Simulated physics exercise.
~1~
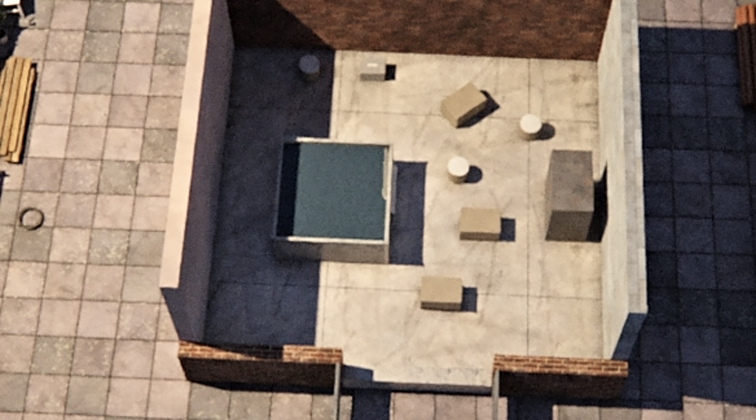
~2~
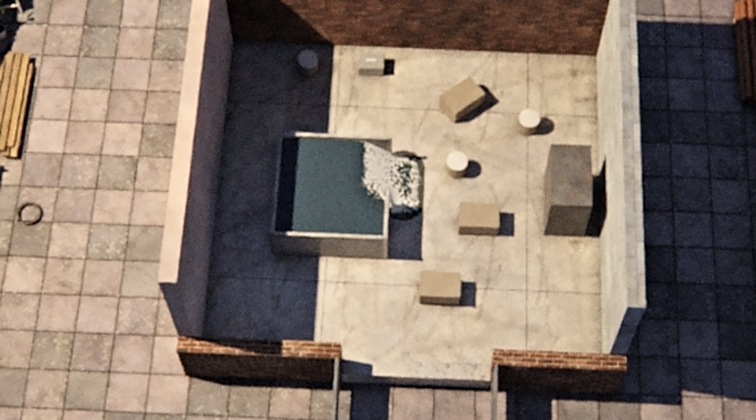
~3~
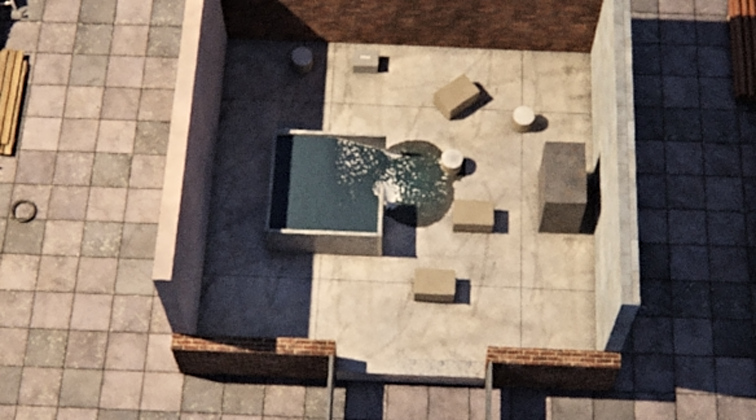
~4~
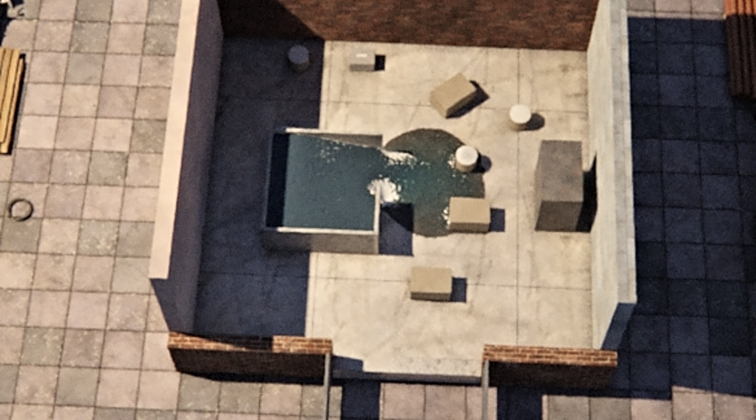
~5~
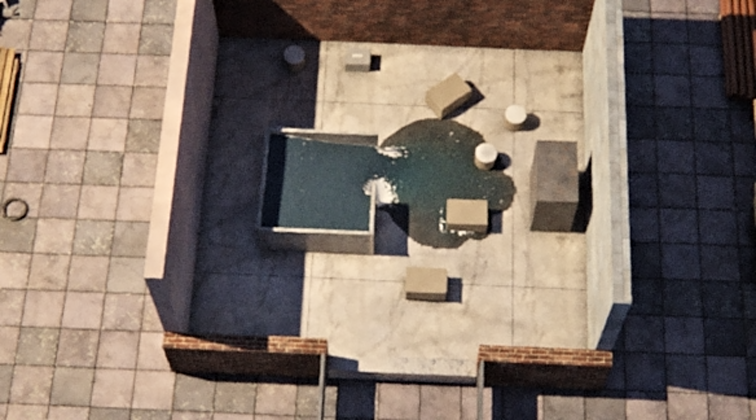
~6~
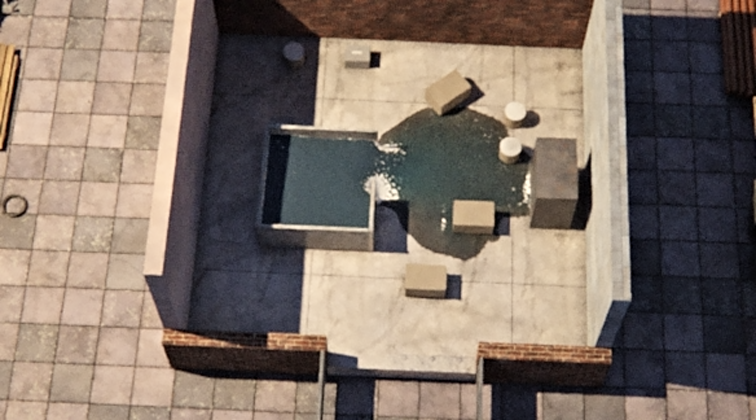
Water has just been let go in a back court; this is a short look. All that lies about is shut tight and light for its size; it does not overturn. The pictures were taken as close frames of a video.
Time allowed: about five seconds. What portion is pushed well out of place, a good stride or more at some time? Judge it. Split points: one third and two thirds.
The things swept well aside make up a third to two thirds.
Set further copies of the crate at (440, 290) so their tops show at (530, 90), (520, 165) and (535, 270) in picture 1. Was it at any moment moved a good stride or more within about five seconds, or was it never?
Result by item: Gets dislodged / gets dislodged / gets dislodged.
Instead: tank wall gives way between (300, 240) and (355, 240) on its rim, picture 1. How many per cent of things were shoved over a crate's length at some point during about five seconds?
I make it 10 per cent.
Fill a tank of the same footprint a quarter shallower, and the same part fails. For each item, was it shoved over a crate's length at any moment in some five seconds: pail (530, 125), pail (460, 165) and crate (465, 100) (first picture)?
Well, in sequence: Carried that far, carried that far, carried that far.
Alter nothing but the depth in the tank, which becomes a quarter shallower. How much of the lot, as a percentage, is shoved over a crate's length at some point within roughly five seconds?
Share moved: Approx. 50 percent.
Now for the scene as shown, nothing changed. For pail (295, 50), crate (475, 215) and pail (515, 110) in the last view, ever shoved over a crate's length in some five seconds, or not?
Going through them in order: First kept nearby, second got well clear, third got well clear.
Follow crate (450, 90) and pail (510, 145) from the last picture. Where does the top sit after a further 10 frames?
Close to (481, 47) and (577, 77).
A moment on, 2 of 8 are well off their spots; 0 afloat.
Next, 4 of 8 are well off their spots; 4 afloat.
Later, 4 of 8 are well off their spots; 4 afloat.
In the end, 4 of 8 are well off their spots, and 4 have been at some point; 4 afloat.
